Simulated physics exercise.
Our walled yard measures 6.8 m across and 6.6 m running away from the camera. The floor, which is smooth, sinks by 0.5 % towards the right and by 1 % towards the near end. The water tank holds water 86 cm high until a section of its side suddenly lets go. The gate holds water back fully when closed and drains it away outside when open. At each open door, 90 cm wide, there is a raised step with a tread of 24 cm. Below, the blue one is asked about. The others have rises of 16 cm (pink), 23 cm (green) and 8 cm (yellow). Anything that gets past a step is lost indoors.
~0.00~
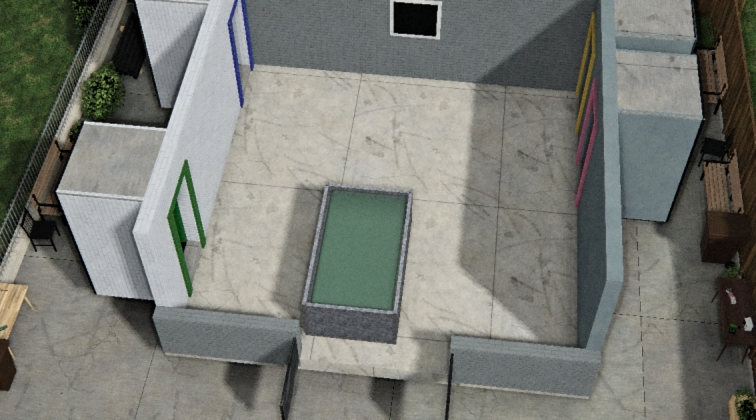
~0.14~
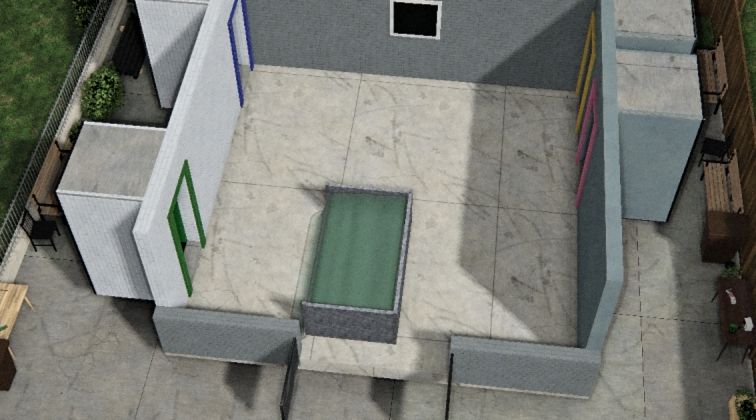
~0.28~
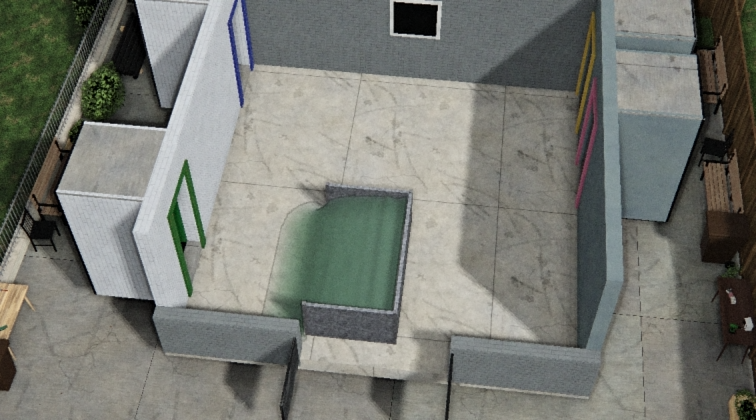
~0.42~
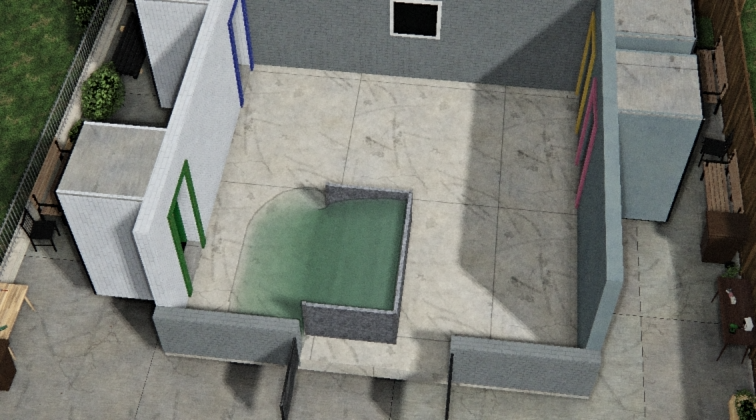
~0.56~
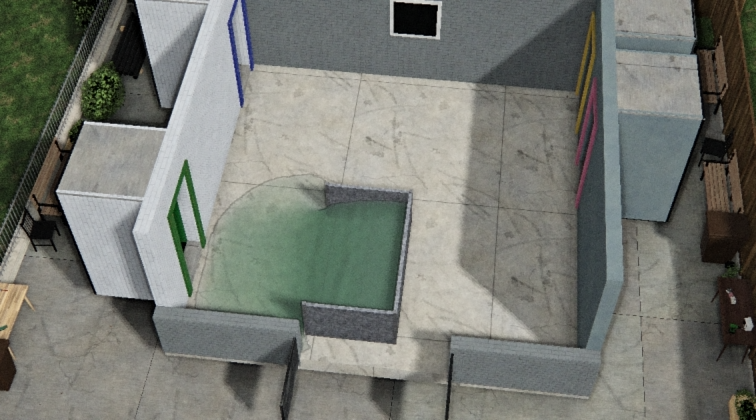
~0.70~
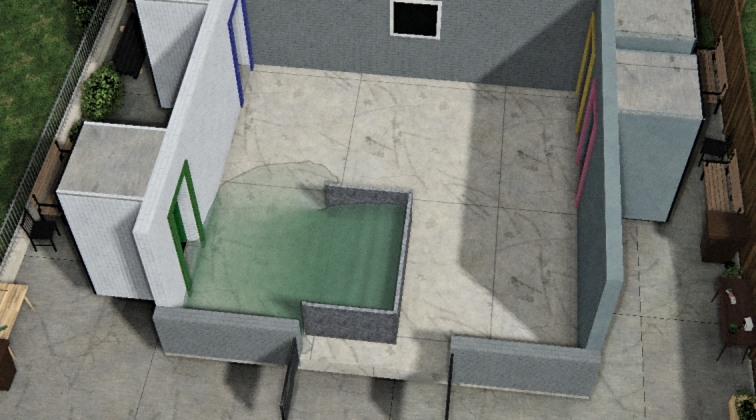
Green water sits still in a grey-walled tank near the front of a pale-floored walled yard, seen from high above by a camera that stays fixed. A green door frame and a blue one stand along the left wall, yellow and pink ones on the right, and a dark square opening at the back. The tank's left side gives way, and the water pours out leftward, fanning across the floor to the green frame and spreading towards the back.
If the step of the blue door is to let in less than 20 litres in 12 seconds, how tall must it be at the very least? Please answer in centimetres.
At the very least, close to 13 cm.
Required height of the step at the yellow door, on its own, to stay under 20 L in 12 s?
At the yellow door it takes roughly 14.0 centimetres.
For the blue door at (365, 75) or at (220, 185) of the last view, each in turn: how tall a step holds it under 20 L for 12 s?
Around 9.5 and 24 cm respectively.
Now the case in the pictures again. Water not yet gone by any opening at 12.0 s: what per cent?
Some 80 %.
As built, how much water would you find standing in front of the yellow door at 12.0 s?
About 6.5 centimetres deep.
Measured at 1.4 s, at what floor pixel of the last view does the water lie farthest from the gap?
Roughly at (239, 118) in the last view.
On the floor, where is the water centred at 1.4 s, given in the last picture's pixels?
Approximately (283, 267).
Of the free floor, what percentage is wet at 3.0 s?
I'd estimate about 40 percent.
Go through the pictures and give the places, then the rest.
In the first picture, the water tank at (360, 248) is whole and still, 86 cm deep; the blue door at (241, 51) is dry.
In the second picture, the front is at a hidden place, 0.3 m from the gap at (320, 261); 0.6 m2 of floor is wet, 86 cm left at the back.
In the third picture, water pours out at (320, 264) and has run 0.8 m, to a hidden place; about 16 cm deep outside, 76 cm at the back.
In the fourth picture, water pours out at (320, 265) and has run 1.4 m, to (236, 288); about 14 cm deep outside, 74 cm at the back.
In the fifth picture, water pours out at (320, 266) and has run 2.0 m, to (205, 277); about 12 cm deep outside, 69 cm at the back.
In the sixth picture, the gap is at (320, 266), the front 2.3 m out at (183, 282); the back of the water tank holds 61 cm; 2.3 m in a straight line remain to the blue door at (241, 51).
After 1.4 s water covers 25 % of the floor, deepest (58 cm) near (187, 307); it has not reached the blue door.
After 3.0 s water covers 40 % of the floor, deepest (28 cm) near (293, 345); 12 cm at the blue door, 0 litres in over its 18 cm step.
After 12.0 s water covers 95 % of the floor, deepest (14 cm) near (570, 375); 4 cm at the blue door, 5 litres in over its 18 cm step.
At the blue door as built, the water arrived by 1.8 s and peaked near 17 cm at 4.8 s.
With a step of 12 cm, 27 litres would have come in within the 12 s; with 16.5 cm, 8 litres. So under 20 litres takes about 13 cm.
